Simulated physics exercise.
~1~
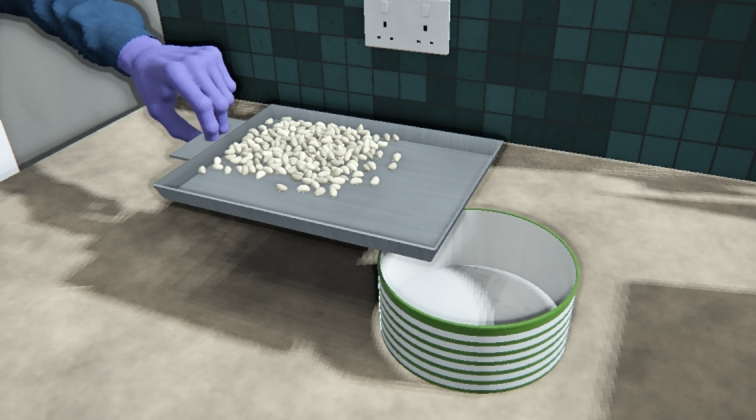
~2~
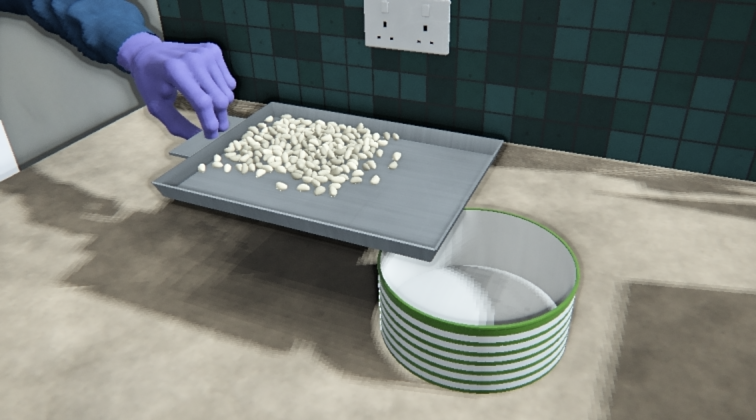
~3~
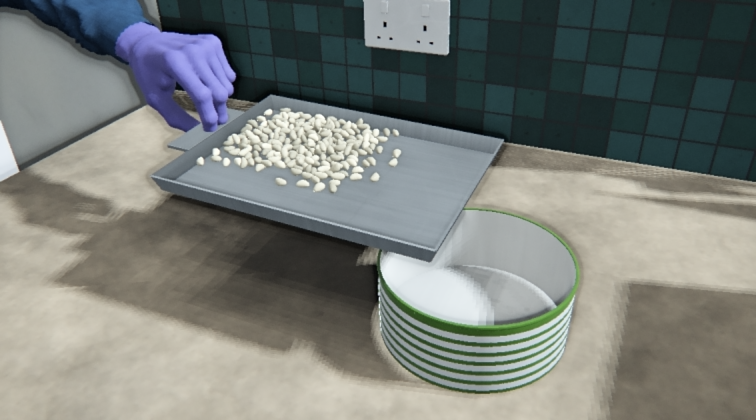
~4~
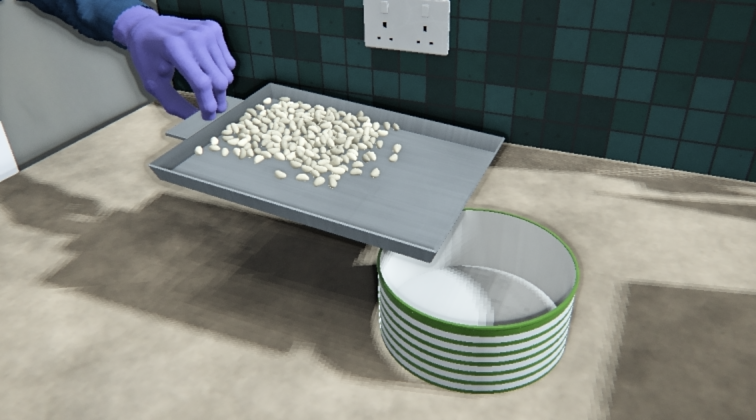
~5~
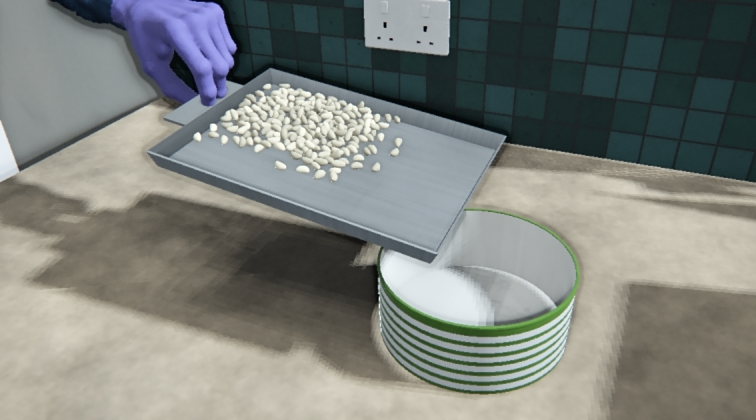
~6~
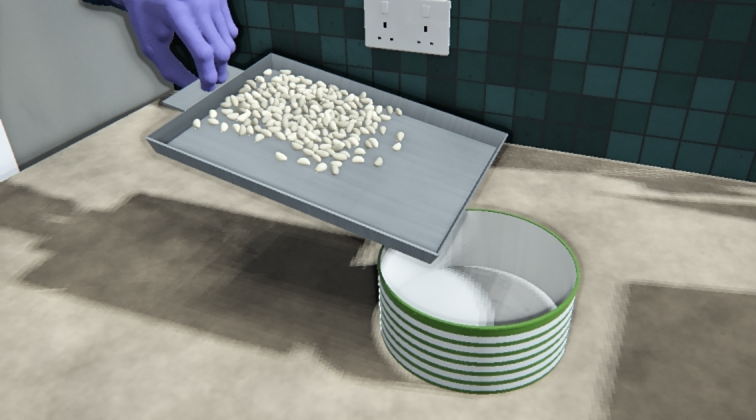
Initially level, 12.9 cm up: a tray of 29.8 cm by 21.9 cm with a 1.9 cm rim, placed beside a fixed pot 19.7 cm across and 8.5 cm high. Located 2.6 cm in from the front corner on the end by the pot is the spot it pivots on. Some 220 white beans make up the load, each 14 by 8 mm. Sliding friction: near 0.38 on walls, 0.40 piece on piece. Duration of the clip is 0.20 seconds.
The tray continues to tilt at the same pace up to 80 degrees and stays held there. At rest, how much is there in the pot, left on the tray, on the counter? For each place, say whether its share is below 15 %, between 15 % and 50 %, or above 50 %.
One by one: Pot: It's going to get the main portion of the load, tray: It's going to get a small sliver of the load, counter: It's going to get a solid slice of the load.
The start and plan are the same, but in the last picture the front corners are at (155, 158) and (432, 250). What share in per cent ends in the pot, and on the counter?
Split: Pot = 25, counter = 75.
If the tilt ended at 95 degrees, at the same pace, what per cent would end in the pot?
Roughly 70 %.
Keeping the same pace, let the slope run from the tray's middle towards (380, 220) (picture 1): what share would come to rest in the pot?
Estimate: Near 25 per cent.
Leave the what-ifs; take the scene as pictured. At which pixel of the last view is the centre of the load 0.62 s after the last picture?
Look about (493, 243) in the last view.
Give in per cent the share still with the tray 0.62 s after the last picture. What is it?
It comes to near 50 per cent.
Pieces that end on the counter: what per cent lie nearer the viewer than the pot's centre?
Share: Some 90 %.
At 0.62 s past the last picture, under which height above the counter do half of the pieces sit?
The halfway line is at about 14 cm.
Then, 0.37 s after the last picture, tilt 45 degrees; the tray holds 100 %, the pot 0 %.
Then, 0.62 s after the last picture, tilt 67 degrees; the tray holds 50 %, the pot 10 %.
Then, 0.98 s after the last picture, tilt 80 degrees; the tray holds 10 %, the pot 55 %.
In the end, pot 65 %, tray 5 %, counter 30 %.
